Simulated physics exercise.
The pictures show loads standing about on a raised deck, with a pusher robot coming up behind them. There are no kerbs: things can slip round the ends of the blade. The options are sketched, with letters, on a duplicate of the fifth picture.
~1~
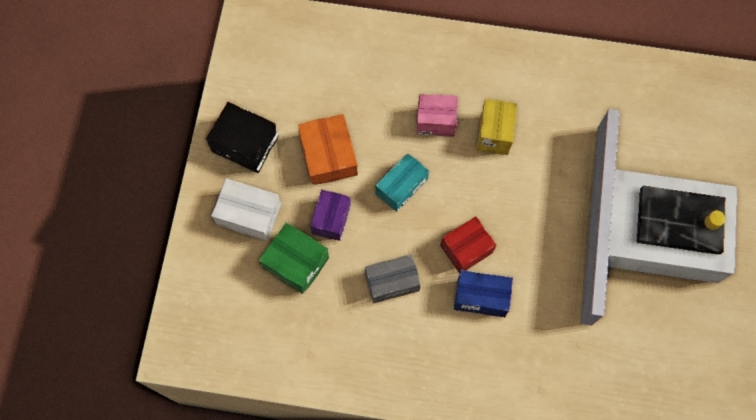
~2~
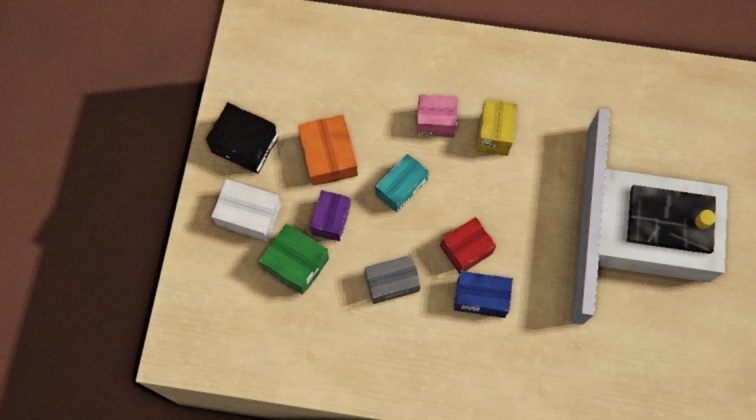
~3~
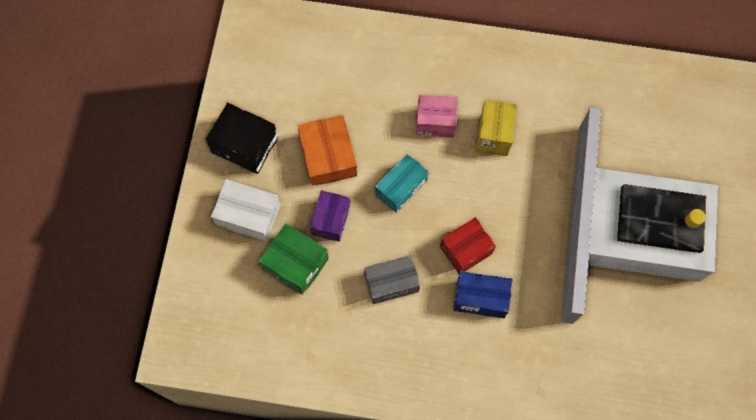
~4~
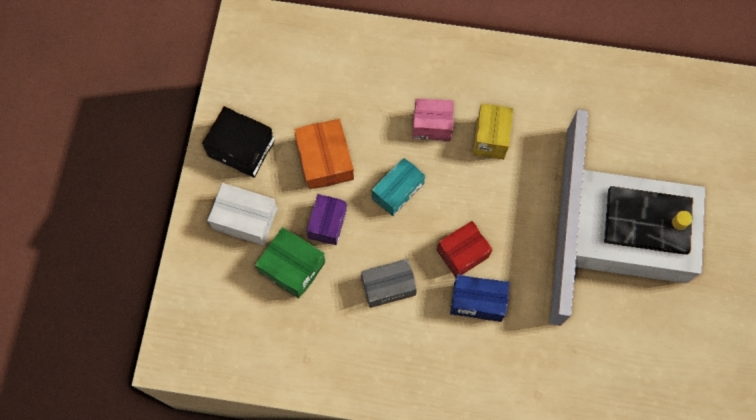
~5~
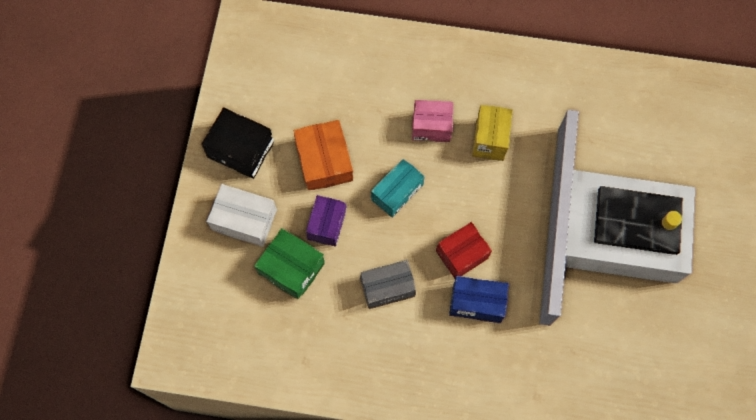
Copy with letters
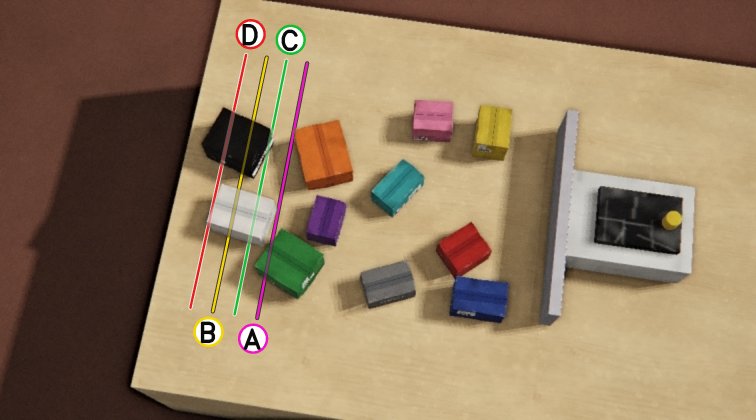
A pusher robot with a wide flat blade moves slowly left across a pale raised deck, toward scattered boxes in various colours. The gap between the blade and the nearest blue and yellow boxes narrows, while the boxes stay in place.
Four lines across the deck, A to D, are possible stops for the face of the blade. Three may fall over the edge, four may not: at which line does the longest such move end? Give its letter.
The farthest such stop is C.
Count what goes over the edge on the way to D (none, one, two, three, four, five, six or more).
By then, six or more.
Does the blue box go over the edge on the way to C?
No.
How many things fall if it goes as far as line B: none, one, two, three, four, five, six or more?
In all, four.
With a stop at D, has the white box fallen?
By then, yes.
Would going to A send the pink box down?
By then, no.
On the copy, A at (283, 185); B at (241, 178); C at (262, 182); D at (220, 175).
On C. First, robot (523, 203); pink box (405, 117); yellow parcel (440, 126).
Then, robot (413, 187); green box (200, 263); white box (222, 209).
Finally, robot (328, 175); green box over the edge; black parcel over the edge; three fallen.
By contrast, A is within the limit but short; B drops four; D drops seven.
